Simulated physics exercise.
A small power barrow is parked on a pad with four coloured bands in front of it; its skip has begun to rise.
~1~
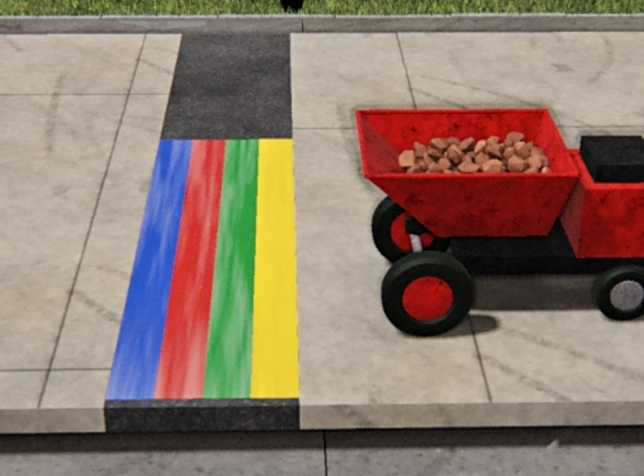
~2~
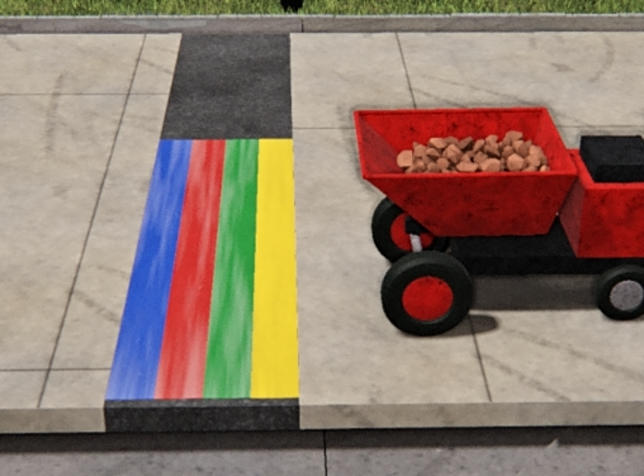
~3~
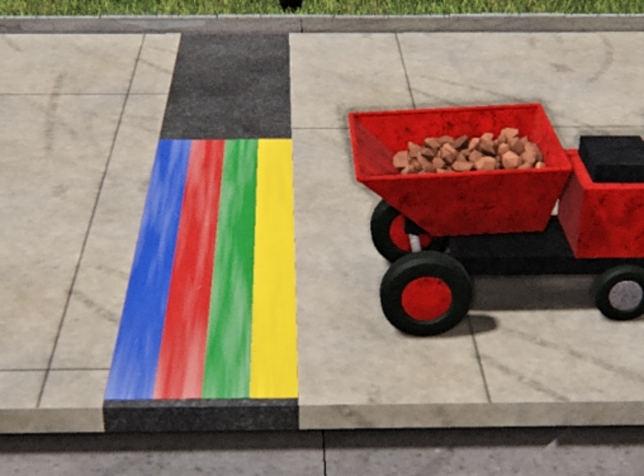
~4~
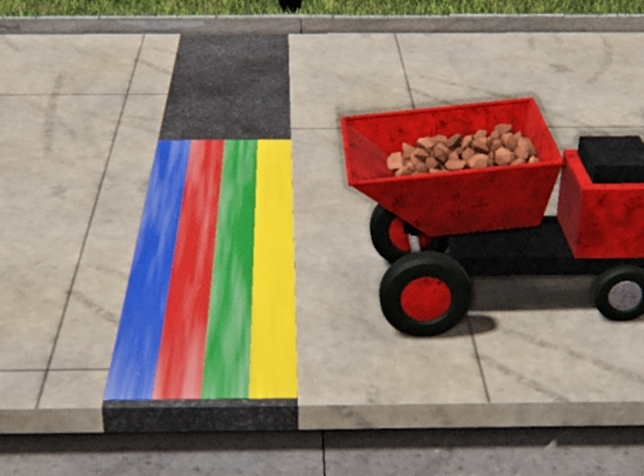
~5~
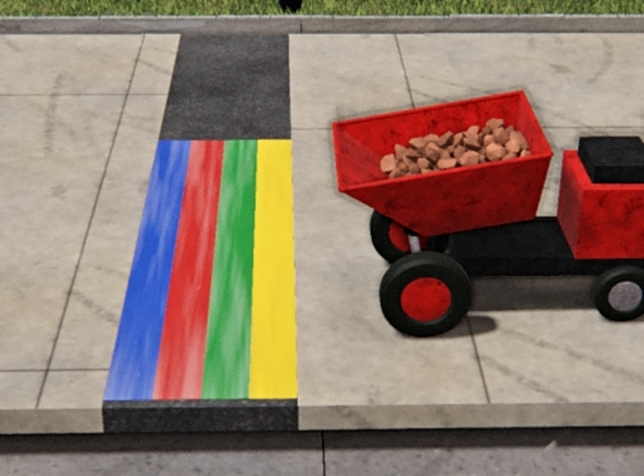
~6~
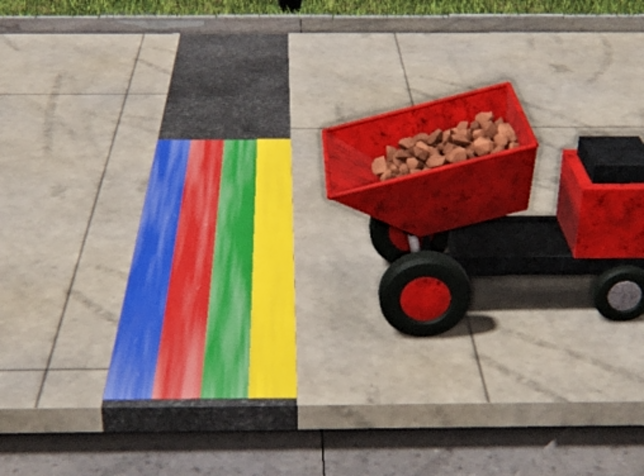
The red skip full of rubble tilts gradually toward the coloured bands on the left.
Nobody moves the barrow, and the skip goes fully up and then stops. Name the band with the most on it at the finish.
The green one.
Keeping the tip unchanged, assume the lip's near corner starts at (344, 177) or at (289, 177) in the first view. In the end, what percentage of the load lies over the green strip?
Result: Try 1 = 30 %, try 2 = 0 %.
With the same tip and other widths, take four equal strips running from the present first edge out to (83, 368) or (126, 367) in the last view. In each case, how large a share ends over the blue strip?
0 % and 10 %, near enough.
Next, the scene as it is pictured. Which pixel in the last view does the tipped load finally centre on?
Once nothing moves, the middle sits near (222, 295).
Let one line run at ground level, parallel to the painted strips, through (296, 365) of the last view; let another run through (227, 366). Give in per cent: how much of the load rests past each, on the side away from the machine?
70 and 40 in a hundred.
Soon, skip tipped steeply; all in the skip.
A while on, skip tipped right over; most in the skip; a small part over the yellow strip; a small part over the green strip; a stray few over the red strip.
Towards the end, skip tipped right over; about a third in the skip; a small part over the yellow strip; about a quarter over the green strip; a small part over the red strip; a small part over the blue strip; a stray few off the paint.
Finally, skip tipped right over; about a third in the skip; a small part over the yellow strip; about a quarter over the green strip; a small part over the red strip; a small part over the blue strip; a stray few off the paint.
